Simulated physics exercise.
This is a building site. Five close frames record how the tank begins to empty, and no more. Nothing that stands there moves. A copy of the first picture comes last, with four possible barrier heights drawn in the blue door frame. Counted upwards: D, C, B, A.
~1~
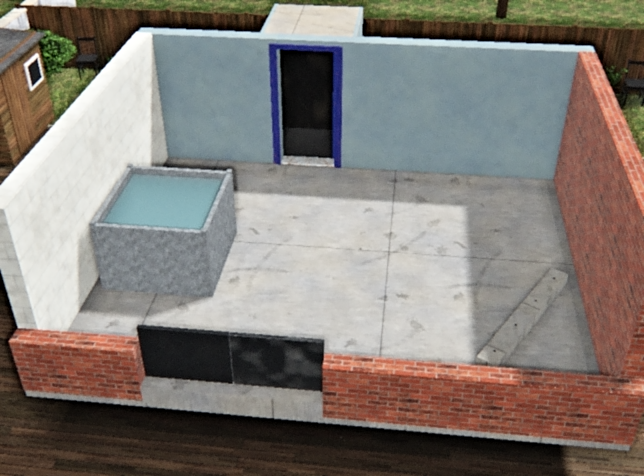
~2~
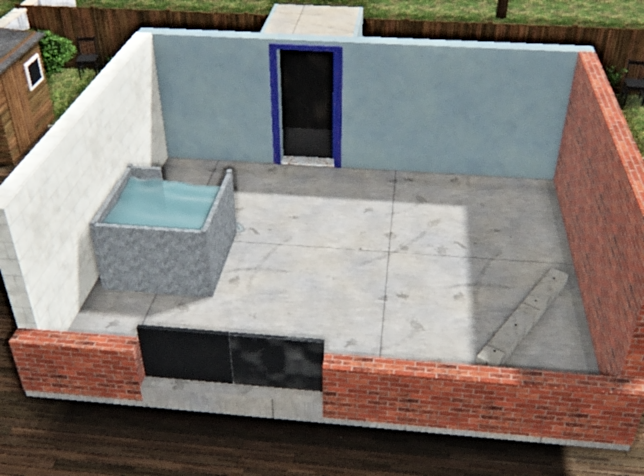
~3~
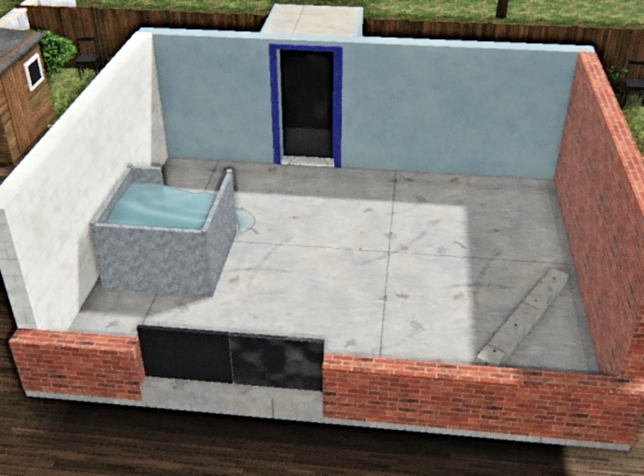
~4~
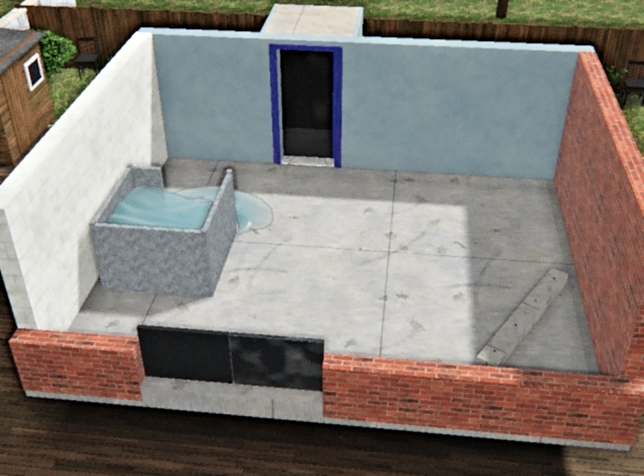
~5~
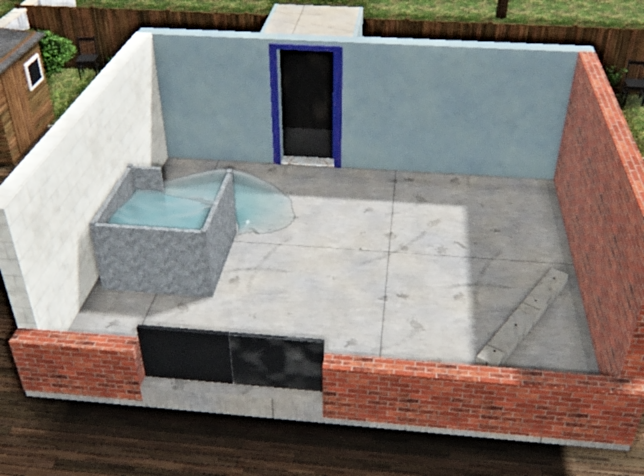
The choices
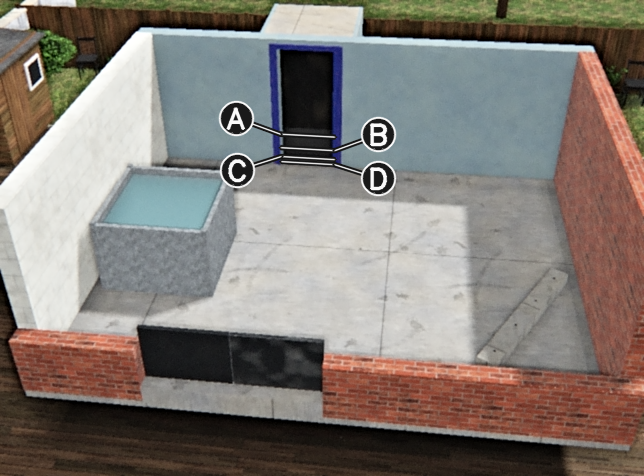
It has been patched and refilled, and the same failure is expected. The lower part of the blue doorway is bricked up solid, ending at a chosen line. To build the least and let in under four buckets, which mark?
Line B just does it.
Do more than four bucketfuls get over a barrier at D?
Yes.
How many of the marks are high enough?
Two of them.
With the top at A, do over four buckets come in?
No.
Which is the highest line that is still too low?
That would be C.
In white, A at (307, 135); B at (307, 149); C at (307, 158); D at (307, 163); from the bottom up D, C, B, A.
With A, nothing gets over.
With B, a bucket or two gets in.
With C, about 11 bucketfuls get in.
With D, dozens of bucketfuls pour in.
